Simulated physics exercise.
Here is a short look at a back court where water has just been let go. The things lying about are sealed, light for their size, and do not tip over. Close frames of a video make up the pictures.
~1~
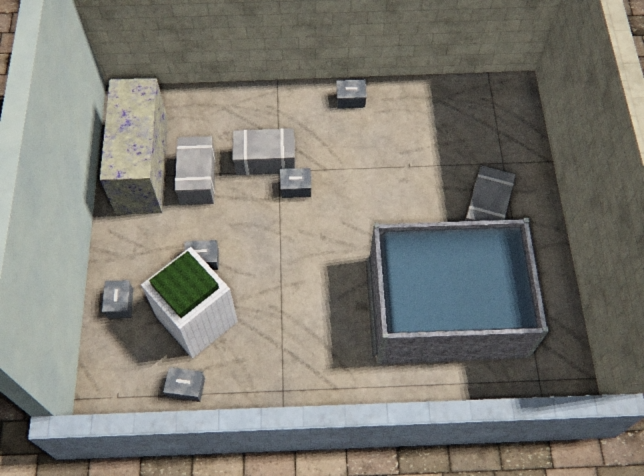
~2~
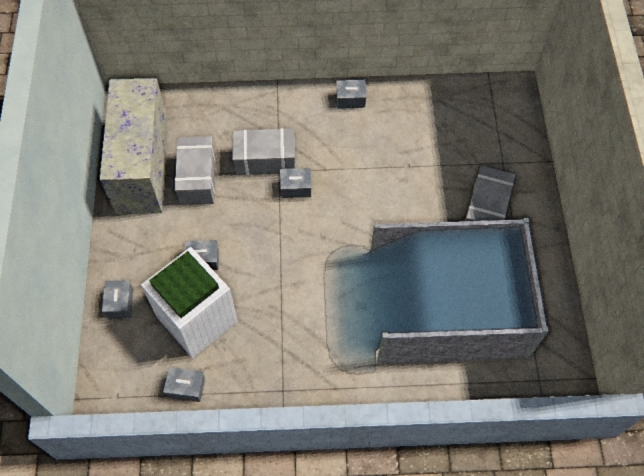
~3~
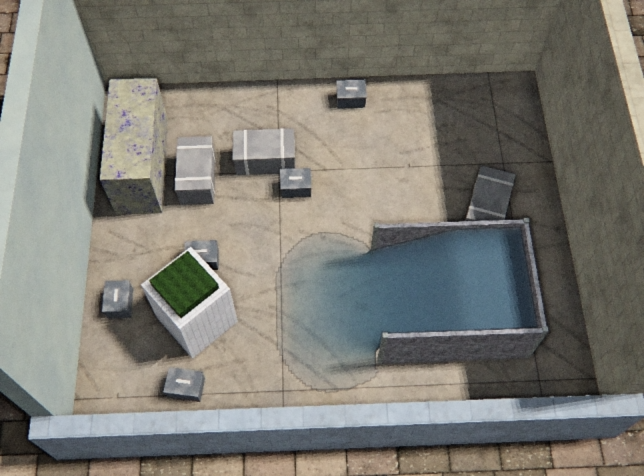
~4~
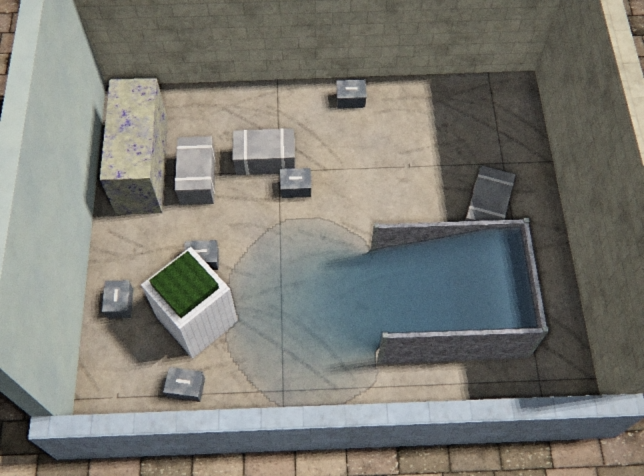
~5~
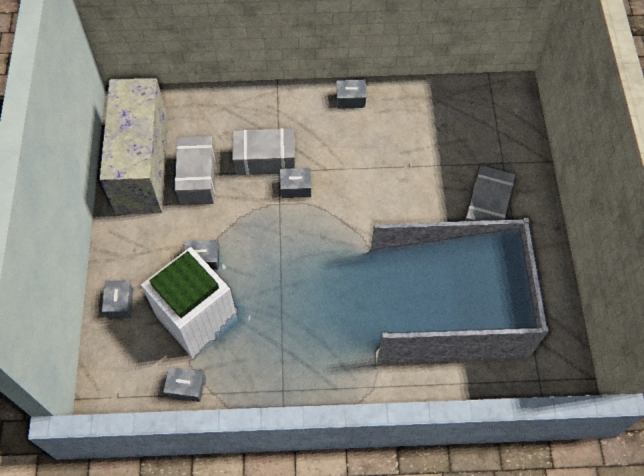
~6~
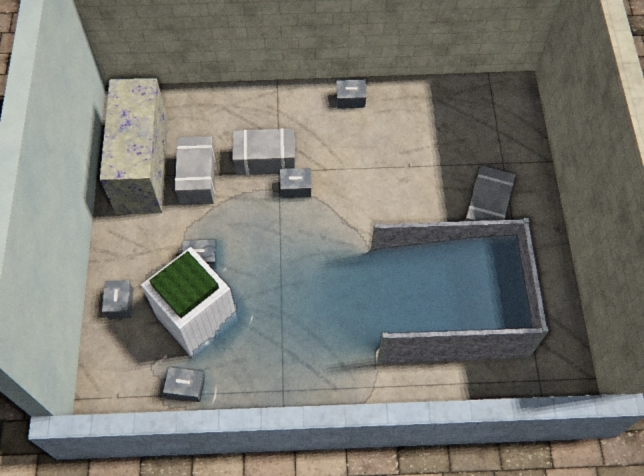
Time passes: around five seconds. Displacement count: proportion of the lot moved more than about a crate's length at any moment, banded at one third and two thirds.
Proportion: Two thirds or above.
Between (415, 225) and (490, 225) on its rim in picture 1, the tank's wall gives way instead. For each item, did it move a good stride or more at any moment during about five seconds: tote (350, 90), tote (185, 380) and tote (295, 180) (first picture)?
Taking them in order, displaced that much, less than that, less than that.
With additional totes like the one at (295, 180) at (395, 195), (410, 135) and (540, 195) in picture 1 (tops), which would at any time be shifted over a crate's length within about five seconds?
One after the other: Under that, no, not that far.
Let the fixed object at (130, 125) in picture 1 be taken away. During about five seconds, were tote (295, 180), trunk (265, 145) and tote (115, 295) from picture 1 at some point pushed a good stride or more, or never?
Working through the list, the first object stuck around, the middle one covered the distance, and the last covered the distance.
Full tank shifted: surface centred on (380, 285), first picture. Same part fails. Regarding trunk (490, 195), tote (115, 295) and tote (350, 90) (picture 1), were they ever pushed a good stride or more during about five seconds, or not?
Lab note - in sequence: Less than that; displaced that much; displaced that much.
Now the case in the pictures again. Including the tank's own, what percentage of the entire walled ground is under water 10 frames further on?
50 per cent, roughly.
A moment on, 1 of 8 are well off their spots; 0 afloat.
Next, 3 of 8 are well off their spots; 3 afloat.
Later, 4 of 8 are well off their spots; 3 afloat.
In the end, 7 of 8 are well off their spots, and 7 have been at some point; 5 afloat.
